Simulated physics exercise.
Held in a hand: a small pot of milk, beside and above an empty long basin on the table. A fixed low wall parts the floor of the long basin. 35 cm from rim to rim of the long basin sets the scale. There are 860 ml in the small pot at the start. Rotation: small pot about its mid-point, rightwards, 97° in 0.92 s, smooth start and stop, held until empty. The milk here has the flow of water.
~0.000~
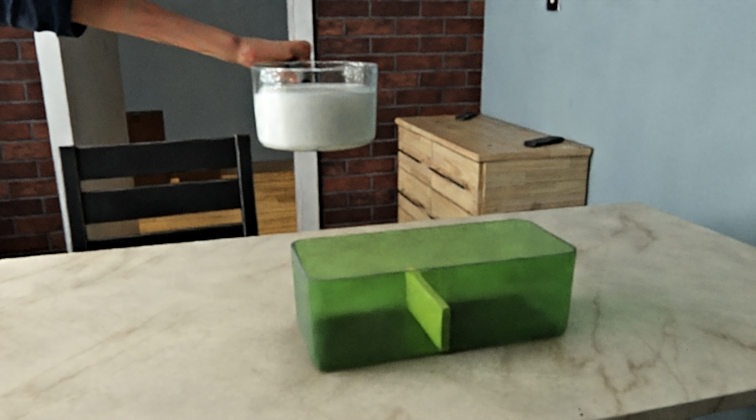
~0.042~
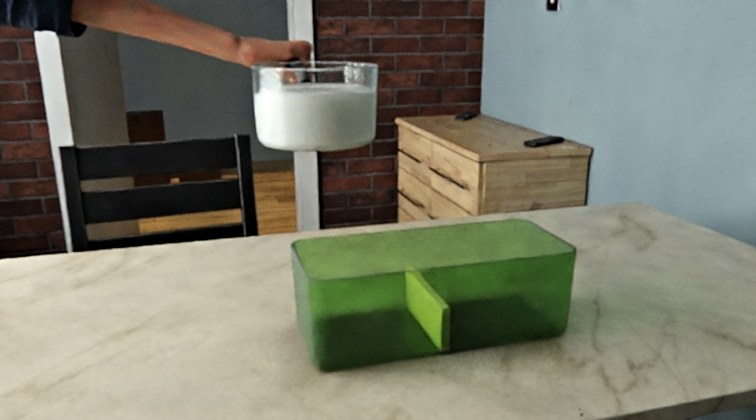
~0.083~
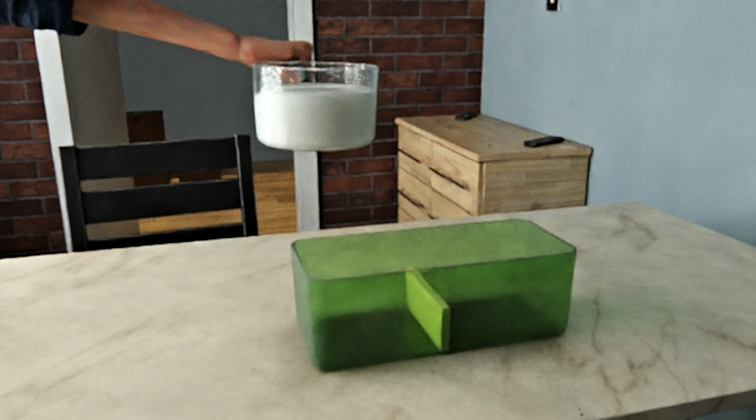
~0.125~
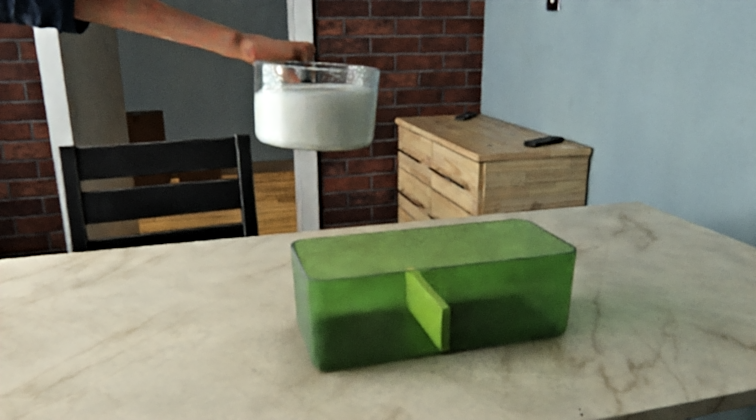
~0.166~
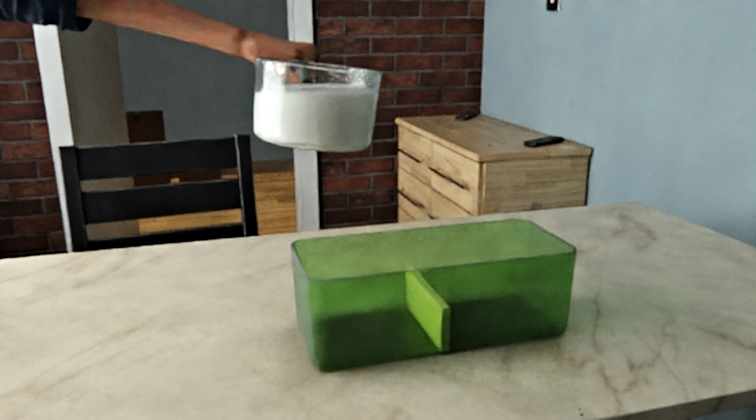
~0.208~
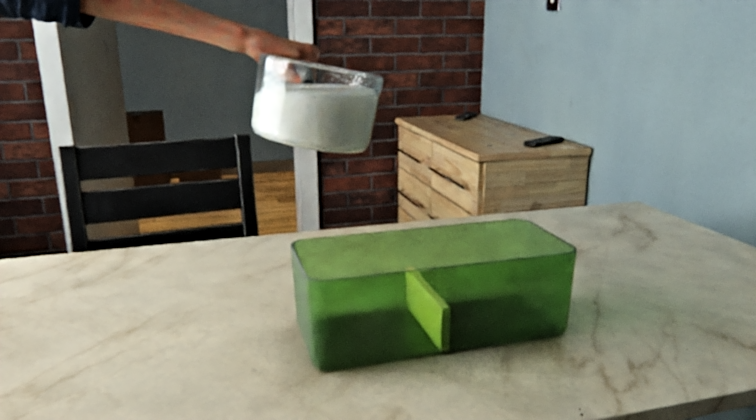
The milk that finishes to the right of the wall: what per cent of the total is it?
It is about 58 per cent of the total.
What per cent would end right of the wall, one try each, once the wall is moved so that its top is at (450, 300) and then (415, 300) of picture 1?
The first try gives 20 percent and the second 80 percent.
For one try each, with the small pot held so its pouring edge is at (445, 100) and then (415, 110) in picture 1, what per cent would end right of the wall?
Try 1: 95 %; try 2: 95 %.
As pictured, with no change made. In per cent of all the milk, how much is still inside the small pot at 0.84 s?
Some 22 per cent.
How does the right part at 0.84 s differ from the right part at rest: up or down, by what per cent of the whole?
Net change: A rise of about 12 %.
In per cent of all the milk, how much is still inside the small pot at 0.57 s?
Remaining: Near 74 % of the total.
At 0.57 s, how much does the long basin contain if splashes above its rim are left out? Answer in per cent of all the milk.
Estimate - around 1 in a hundred parts.
After 0.57 s the tilt is 67° and 74 per cent is still to pour, 1 is left of the wall and 0 right of it.
After 0.84 s the tilt is 95° and 21 per cent is still to pour, 7 is left of the wall and 47 right of it.
After 1.12 s the tilt is 97° and 4 per cent is still to pour, 31 is left of the wall and 58 right of it.
After 1.42 s the tilt is 97° and 1 per cent is still to pour, 39 is left of the wall and 58 right of it.
In the end 41 per cent lies left of the wall, 58 right of it and 1 outside.
